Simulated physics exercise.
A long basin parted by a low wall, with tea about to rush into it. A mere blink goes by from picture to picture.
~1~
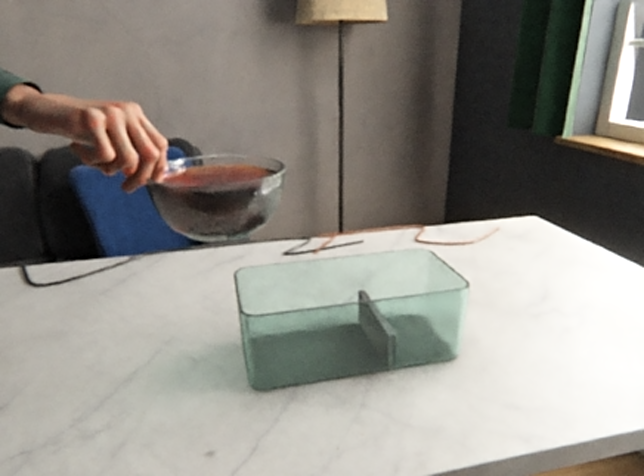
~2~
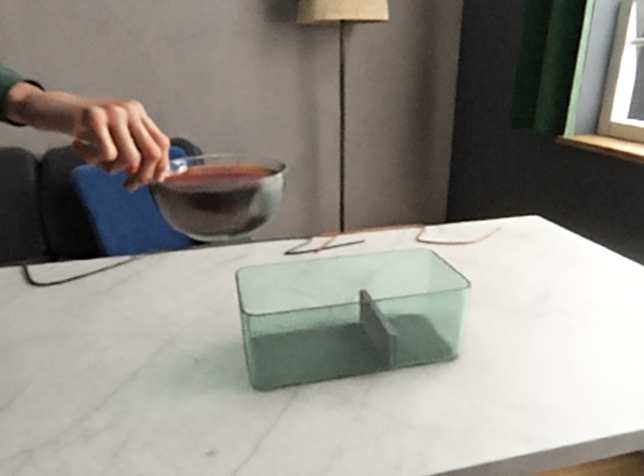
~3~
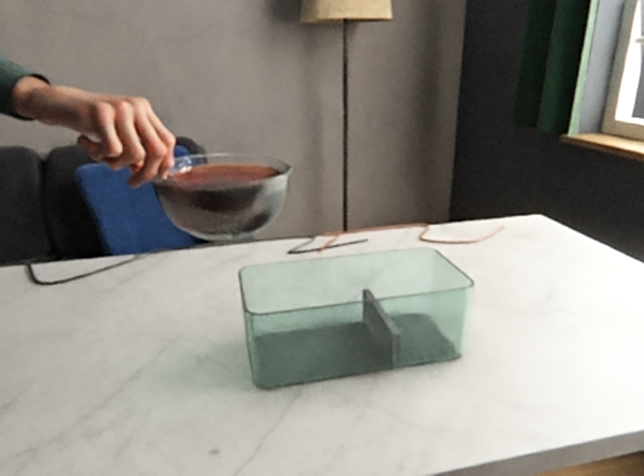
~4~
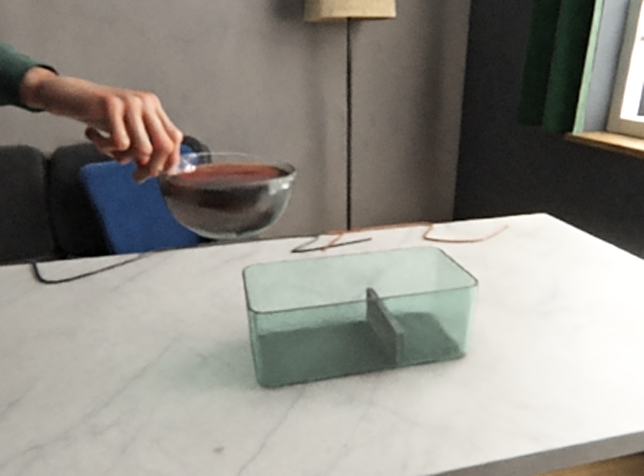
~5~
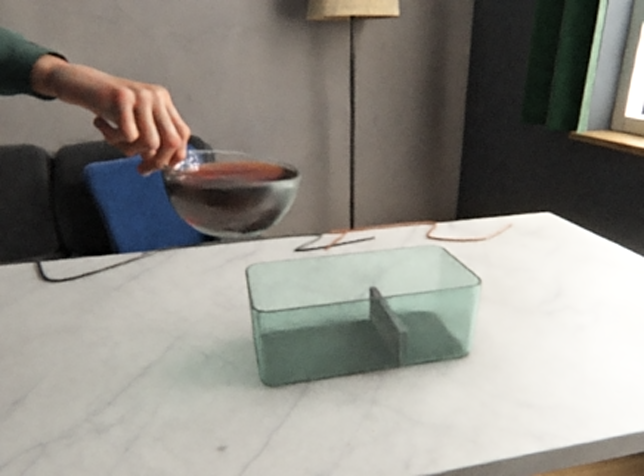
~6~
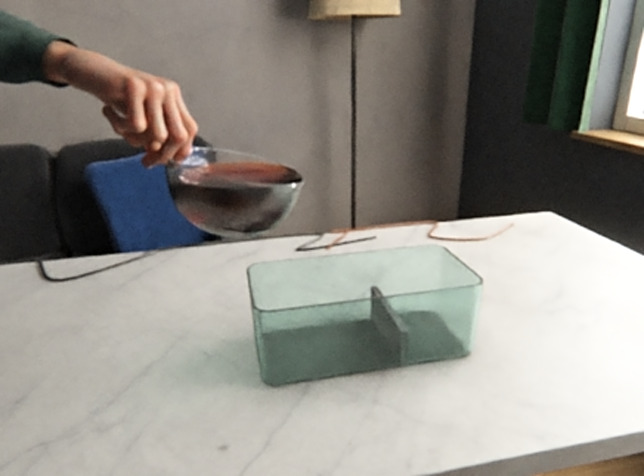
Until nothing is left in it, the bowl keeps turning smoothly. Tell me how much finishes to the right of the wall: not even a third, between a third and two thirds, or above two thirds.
It works out to not even a third.
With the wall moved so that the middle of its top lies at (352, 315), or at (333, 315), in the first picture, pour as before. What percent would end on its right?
Roughly 20 % and 55 %.
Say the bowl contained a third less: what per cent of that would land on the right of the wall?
Close to 0 per cent, more or less.
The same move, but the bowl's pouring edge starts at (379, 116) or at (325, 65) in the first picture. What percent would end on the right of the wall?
In order: Close to 70 and 65 percent.
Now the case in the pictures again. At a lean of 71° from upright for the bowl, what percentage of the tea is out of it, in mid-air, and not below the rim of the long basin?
Near 30 parts in a hundred.
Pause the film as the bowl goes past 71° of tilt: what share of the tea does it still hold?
30 per cent, approximately.
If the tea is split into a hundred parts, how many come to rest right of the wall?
5 in a hundred.
A moment on, the bowl is tipped part way and 32 per cent is still to pour, 36 is left of the wall and 0 right of it.
Next, the bowl is tipped right over and 0 per cent is still to pour, 94 is left of the wall and 4 right of it.
Then the bowl is tipped right over and 0 per cent is still to pour, 95 is left of the wall and 5 right of it.
Later the bowl is tipped right over and 0 per cent is still to pour, 95 is left of the wall and 5 right of it.
At rest 95 per cent lies left of the wall, 5 right of it and 0 outside.
